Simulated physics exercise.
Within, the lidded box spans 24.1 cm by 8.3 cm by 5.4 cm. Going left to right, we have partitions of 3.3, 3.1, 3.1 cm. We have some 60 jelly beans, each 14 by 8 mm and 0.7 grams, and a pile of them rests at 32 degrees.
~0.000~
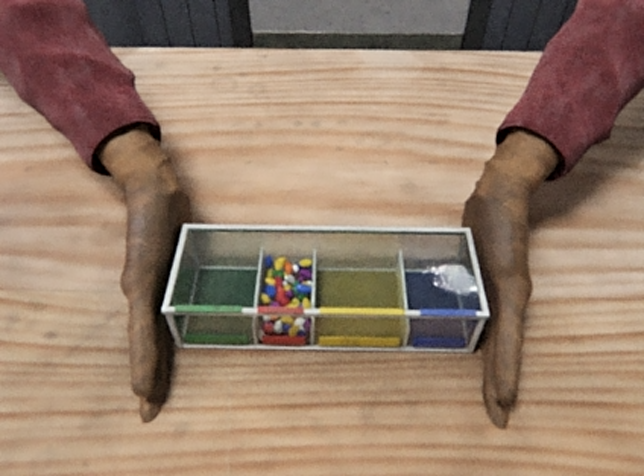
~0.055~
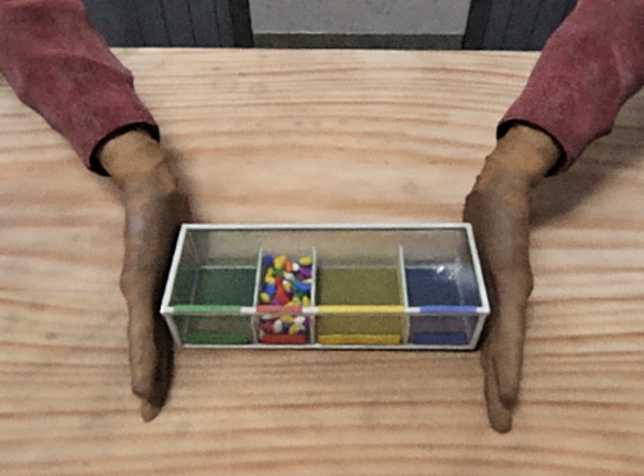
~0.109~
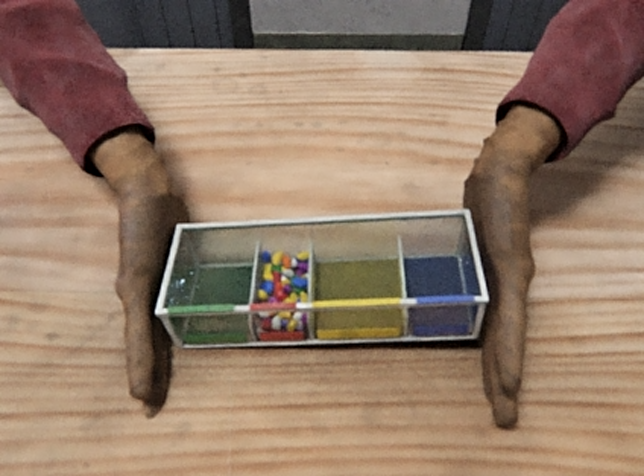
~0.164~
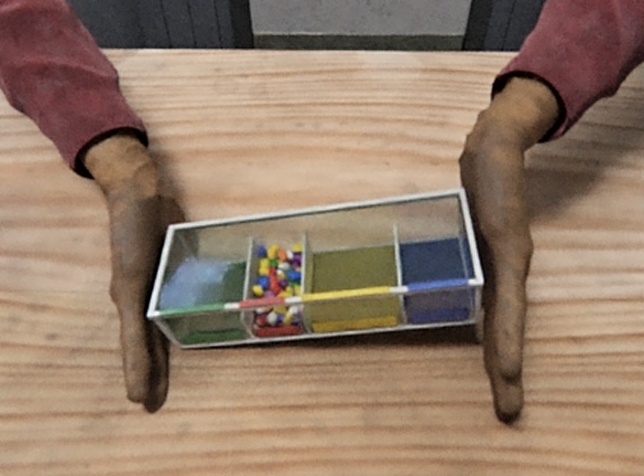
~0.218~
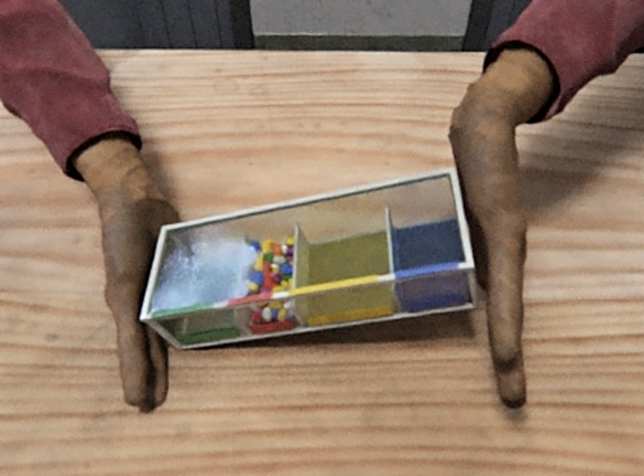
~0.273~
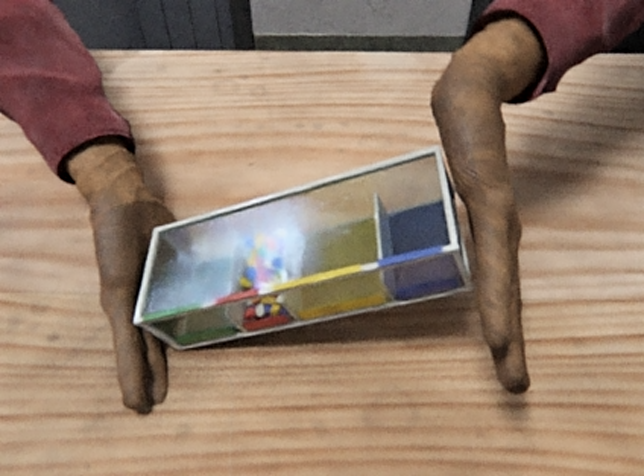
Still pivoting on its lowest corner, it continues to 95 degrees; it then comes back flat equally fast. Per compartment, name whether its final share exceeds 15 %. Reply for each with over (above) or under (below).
Red compartment - over, blue compartment - under, green compartment - over, yellow compartment - under.
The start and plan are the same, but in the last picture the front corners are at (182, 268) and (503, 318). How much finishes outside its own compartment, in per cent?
It would come to roughly 75 percent.
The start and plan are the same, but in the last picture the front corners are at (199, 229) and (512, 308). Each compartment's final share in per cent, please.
Red 25 %; blue 65 %; green 0 %; yellow 10 %.
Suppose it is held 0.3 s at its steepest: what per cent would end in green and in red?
You'd end up with green at 65 per cent and red at 35 per cent.
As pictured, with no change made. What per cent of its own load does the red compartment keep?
40 %.
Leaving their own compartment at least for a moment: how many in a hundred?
Close to 60 percent.
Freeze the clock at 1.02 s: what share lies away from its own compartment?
30 %.
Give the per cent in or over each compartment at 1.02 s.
Red 70 %, blue 0 %, green 30 %, yellow 0 %.
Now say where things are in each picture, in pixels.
In the first frame, box tilt 0 degrees, front corners at (169, 308) and (483, 313); red 100 %.
In the second frame, box tilt 1 degrees, front corners at (168, 309) and (483, 309).
In the third frame, box tilt 6 degrees, front corners at (162, 311) and (482, 298), lowest corner left front.
In the fourth frame, box tilt 12 degrees, front corners at (155, 313) and (477, 281), lowest corner left front.
In the fifth frame, box tilt 18 degrees, front corners at (148, 316) and (467, 264), lowest corner left front.
In the sixth frame, box tilt 24 degrees, front corners at (141, 319) and (452, 247), lowest corner left front; red 100 %. The box's pace is about 110 degrees a second.
Then, at 1.02 s, tilt 94 degrees; red 70 %, green 30 %.
Then, at 1.52 s, tilt 39 degrees; red 40 %, green 60 %.
Then, at 2.08 s, tilt 0 degrees; red 40 %, green 60 %.
By 2.5 s all is still; red 40 %, blue 0 %, green 60 %, yellow 0 %.
